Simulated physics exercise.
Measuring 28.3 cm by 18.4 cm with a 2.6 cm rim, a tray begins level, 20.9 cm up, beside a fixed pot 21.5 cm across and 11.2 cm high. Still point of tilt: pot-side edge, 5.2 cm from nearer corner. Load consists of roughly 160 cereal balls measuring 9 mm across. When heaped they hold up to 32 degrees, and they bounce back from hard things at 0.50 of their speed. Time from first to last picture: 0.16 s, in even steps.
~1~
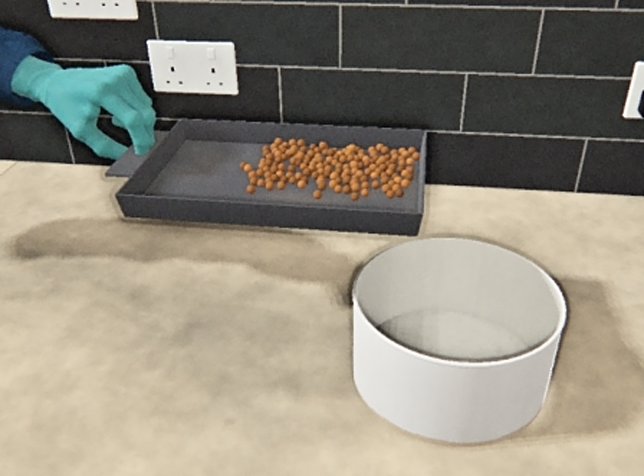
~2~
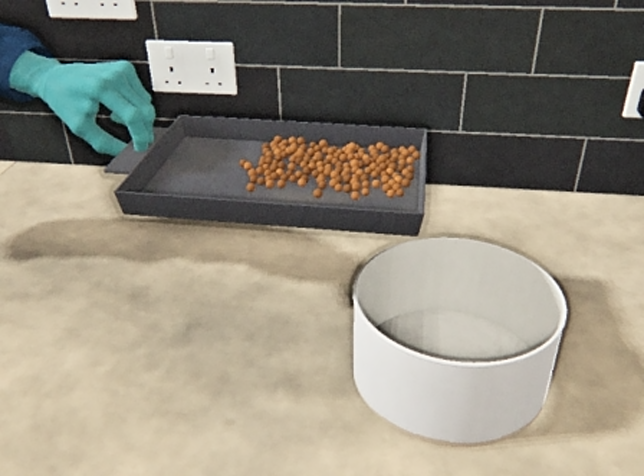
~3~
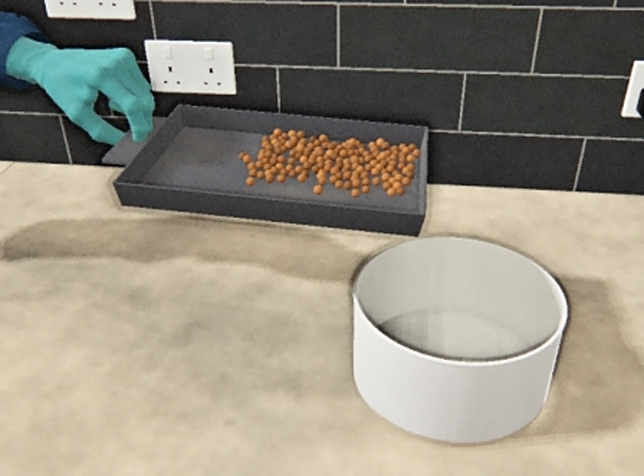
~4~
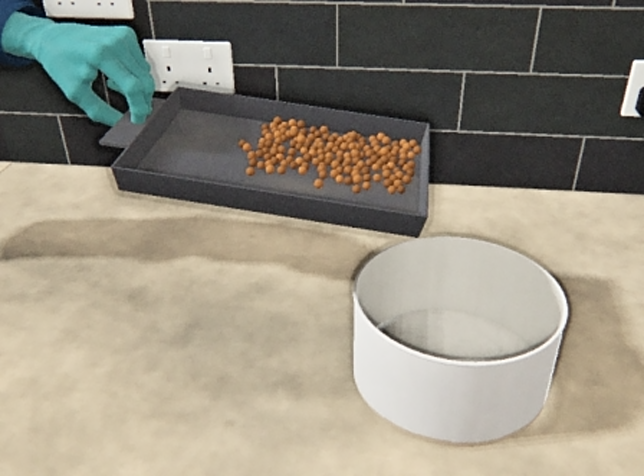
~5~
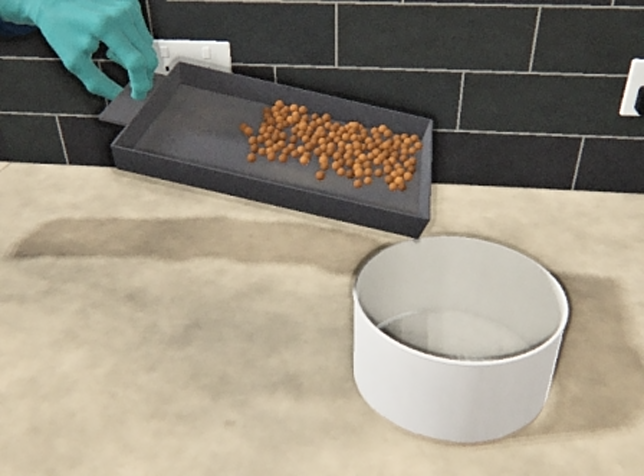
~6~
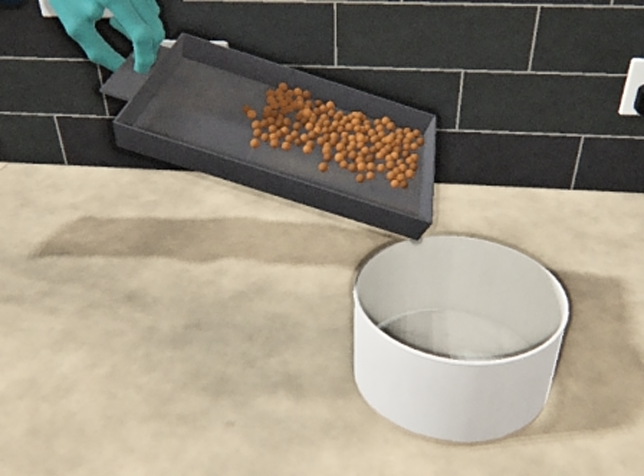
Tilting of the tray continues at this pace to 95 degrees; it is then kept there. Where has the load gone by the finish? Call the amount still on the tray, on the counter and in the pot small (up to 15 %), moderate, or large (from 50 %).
At the end, left on the tray: Small, counter: Small, pot: Large.
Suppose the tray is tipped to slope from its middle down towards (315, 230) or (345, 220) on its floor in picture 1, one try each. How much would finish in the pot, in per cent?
First try: About 60 percent; second try: About 90 percent.
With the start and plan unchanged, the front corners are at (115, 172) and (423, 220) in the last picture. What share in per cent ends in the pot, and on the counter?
Split: Pot = 85, counter = 10.
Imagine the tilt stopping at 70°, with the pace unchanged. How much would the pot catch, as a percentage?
That would give about 40 per cent.
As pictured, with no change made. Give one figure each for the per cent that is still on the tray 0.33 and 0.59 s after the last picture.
About 100, 15.
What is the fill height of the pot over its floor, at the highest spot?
About 2.0 cm.
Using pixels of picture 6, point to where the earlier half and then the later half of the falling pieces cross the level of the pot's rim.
At about (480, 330), then at (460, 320).
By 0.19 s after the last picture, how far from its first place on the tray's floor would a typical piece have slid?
By then it sits near 3 cm from where it began.
Then, 0.19 s after the last picture, tilt 58 degrees; the tray holds 100 %, the pot 0 %.
Then, 0.33 s after the last picture, tilt 85 degrees; the tray holds 100 %, the pot 0 %.
Then, 0.59 s after the last picture, tilt 95 degrees; the tray holds 15 %, the pot 75 %.
In the end, tray 5 %, counter 0 %, pot 95 %.
